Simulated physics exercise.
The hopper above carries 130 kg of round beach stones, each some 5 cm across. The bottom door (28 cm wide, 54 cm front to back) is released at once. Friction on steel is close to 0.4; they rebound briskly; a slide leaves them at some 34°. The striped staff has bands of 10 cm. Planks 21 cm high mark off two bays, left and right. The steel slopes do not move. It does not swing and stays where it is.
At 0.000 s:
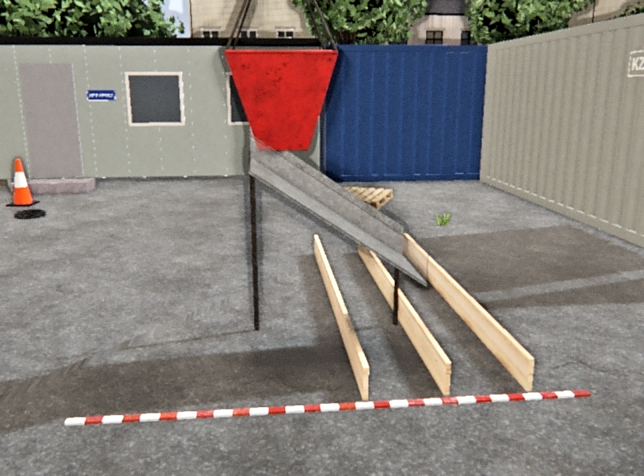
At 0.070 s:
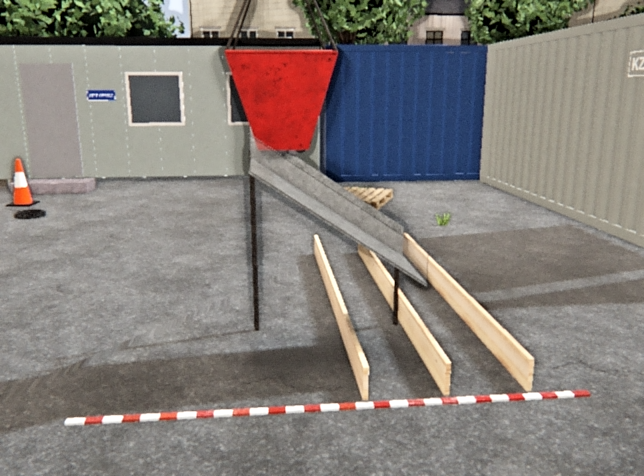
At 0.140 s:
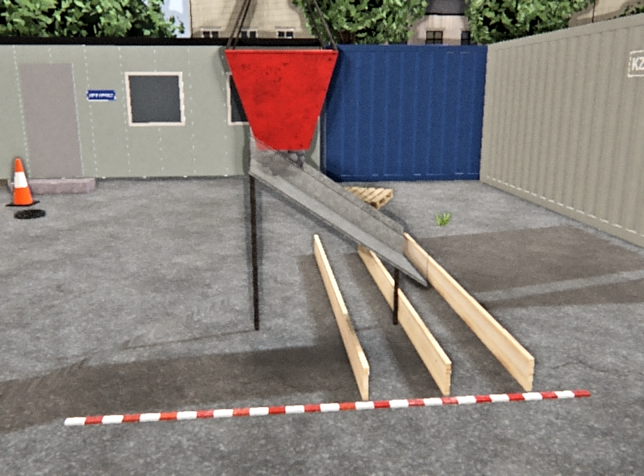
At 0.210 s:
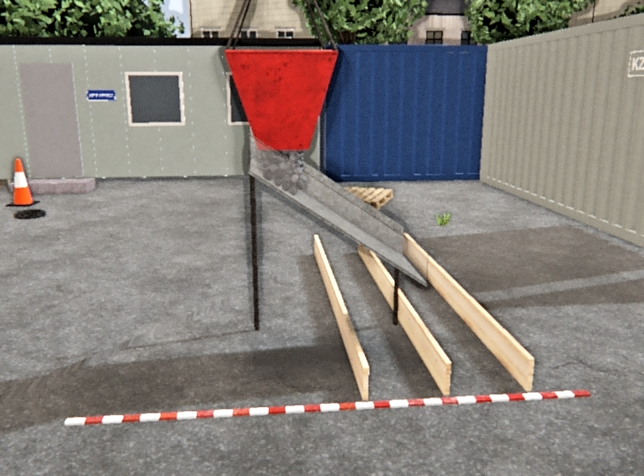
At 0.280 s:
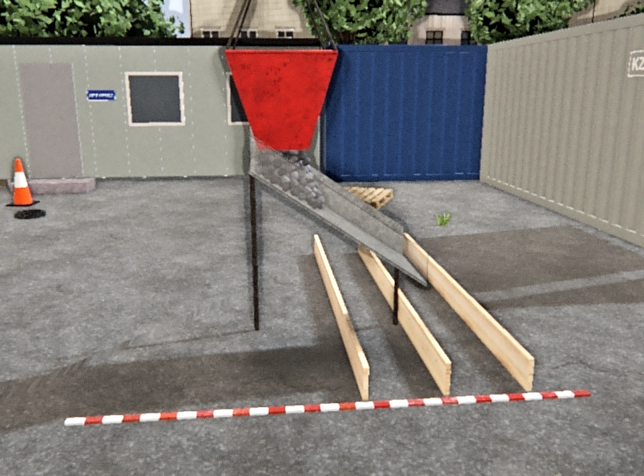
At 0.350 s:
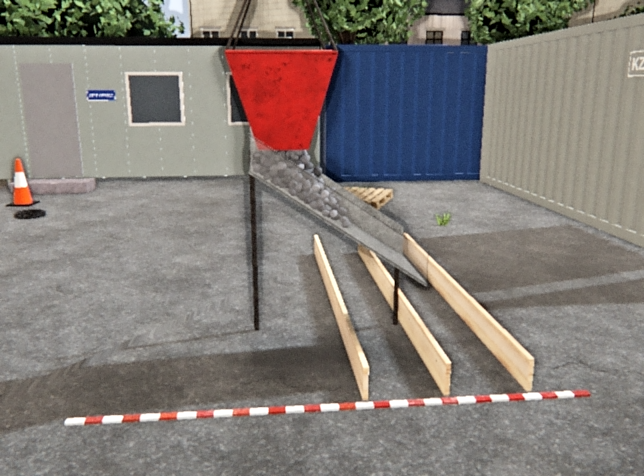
Grey stones emerge from beneath a red hopper and slide down a sloping metal chute toward the right, gradually covering more of its upper part, while the three wooden boards and the red-and-white striped staff below stay still.
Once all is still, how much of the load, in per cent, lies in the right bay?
About 85 per cent.
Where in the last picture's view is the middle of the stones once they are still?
Their middle is at about (466, 339).
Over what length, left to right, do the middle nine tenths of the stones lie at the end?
About 100 cm.
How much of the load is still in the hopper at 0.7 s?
Roughly 5 per cent is still inside.
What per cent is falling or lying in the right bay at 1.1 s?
About 45 per cent by then.
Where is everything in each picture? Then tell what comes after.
In the first picture, the outlet is at (283, 141); nothing has dropped yet.
In the second picture, the outlet is at (283, 141); 5 % is out.
In the third picture, the outlet is at (283, 141); 14 % is out, the lowest stones still above the boards at (281, 166), 130 cm up.
In the fourth picture, the outlet is at (283, 141); 26 % is out, the lowest stones still above the boards at (293, 186), 118 cm up.
In the fifth picture, the outlet is at (283, 141); 38 % is out, the lowest stones still above the boards at (315, 202), 110 cm up.
In the sixth picture, the outlet is at (283, 141); 49 % is out, the lowest stones still above the boards at (335, 212), 100 cm up.
After 0.7 s, 3 % in the hopper, 88 % on the steel, 1 % falling or lying left of the bays, 2 % falling or lying in the left bay, 5 % falling or lying in the right bay; the stones farthest right are at (468, 312).
After 1.1 s, 0 % in the hopper, 47 % on the steel, 4 % falling or lying in the left bay, 47 % falling or lying in the right bay, 2 % falling or lying right of the bays; the stones farthest right are at (525, 327).
After 1.7 s, 0 % in the hopper, 87 % falling or lying in the right bay, 12 % falling or lying right of the bays; the stones farthest right are at (625, 332).
After 2.6 s, 0 % in the hopper, 85 % falling or lying in the right bay, 15 % falling or lying right of the bays.
After 4.5 s, 0 % in the hopper, 85 % in the right bay, 15 % right of the bays.
